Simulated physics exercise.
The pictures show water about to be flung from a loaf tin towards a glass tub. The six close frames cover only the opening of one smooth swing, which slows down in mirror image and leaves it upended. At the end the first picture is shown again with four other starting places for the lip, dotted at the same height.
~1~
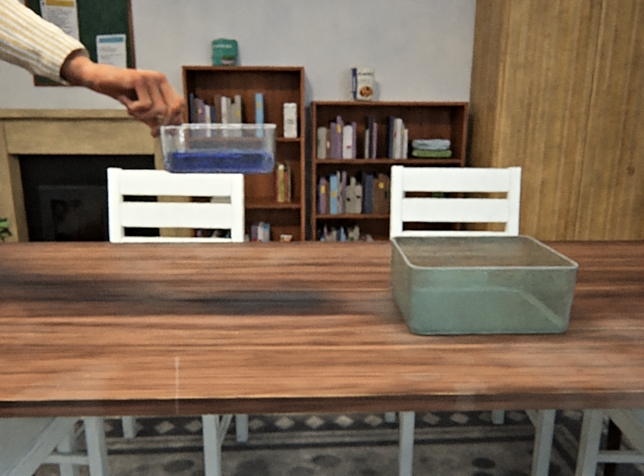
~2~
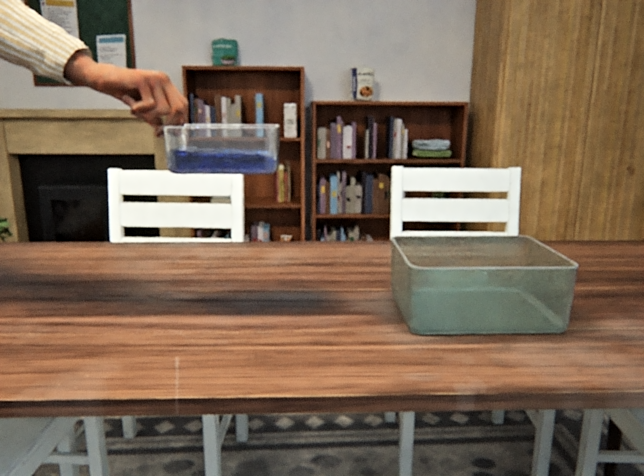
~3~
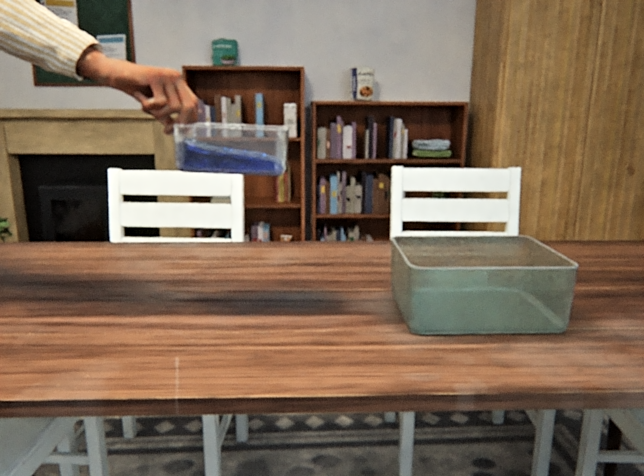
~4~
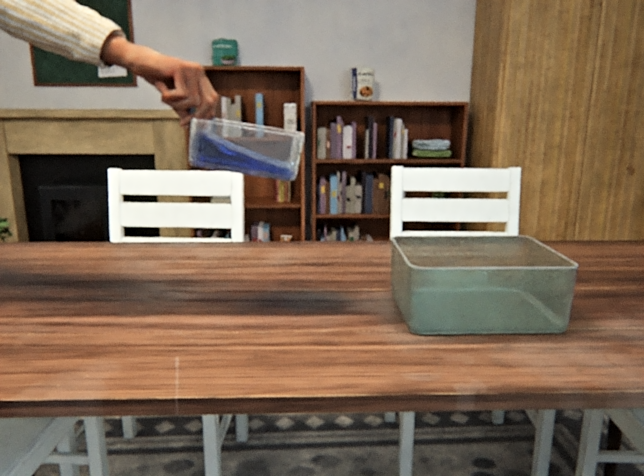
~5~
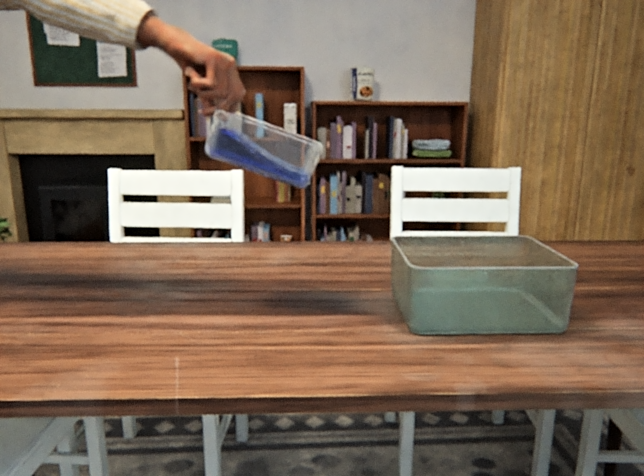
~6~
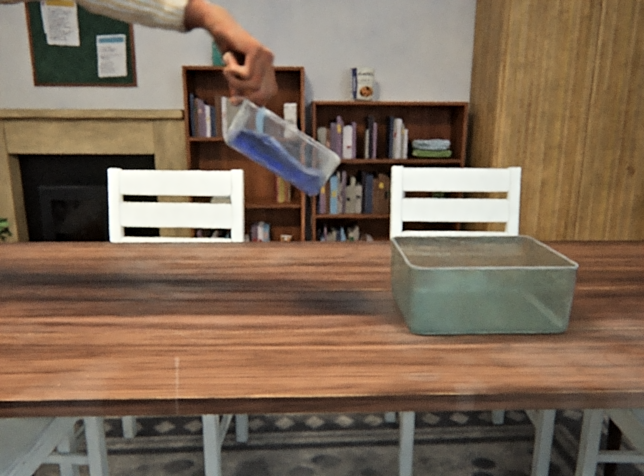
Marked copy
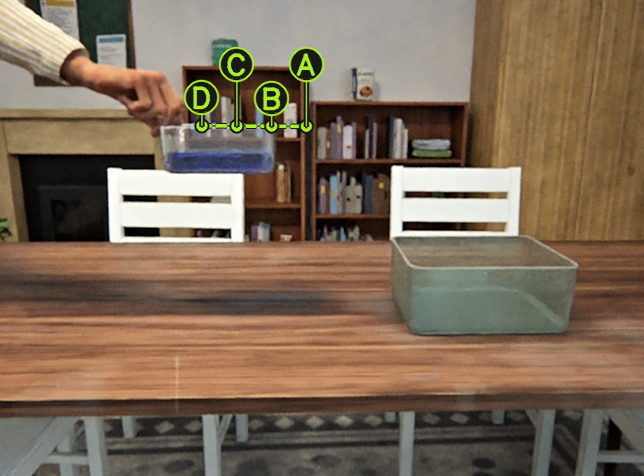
A hand moves a clear container of blue liquid rightward above a table, tilting it steeply.
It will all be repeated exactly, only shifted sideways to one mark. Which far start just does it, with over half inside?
Choose C.
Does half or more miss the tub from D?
Yes.
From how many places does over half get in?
Three of them.
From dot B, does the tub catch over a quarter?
Yes, it does.
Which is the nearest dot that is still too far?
D.
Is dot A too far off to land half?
No, not at all.
On the marked copy, A at (306, 126); B at (271, 126); C at (236, 126); D at (201, 125).
Choosing A, about 84 % lands in the tub, 10 % falls short and 6 % goes beside or beyond.
Choosing B, about 78 % lands in the tub, 14 % falls short and 9 % goes beside or beyond.
Choosing C, about 63 % lands in the tub, 31 % falls short and 6 % goes beside or beyond.
Choosing D, about 28 % lands in the tub, 68 % falls short and 4 % goes beside or beyond.
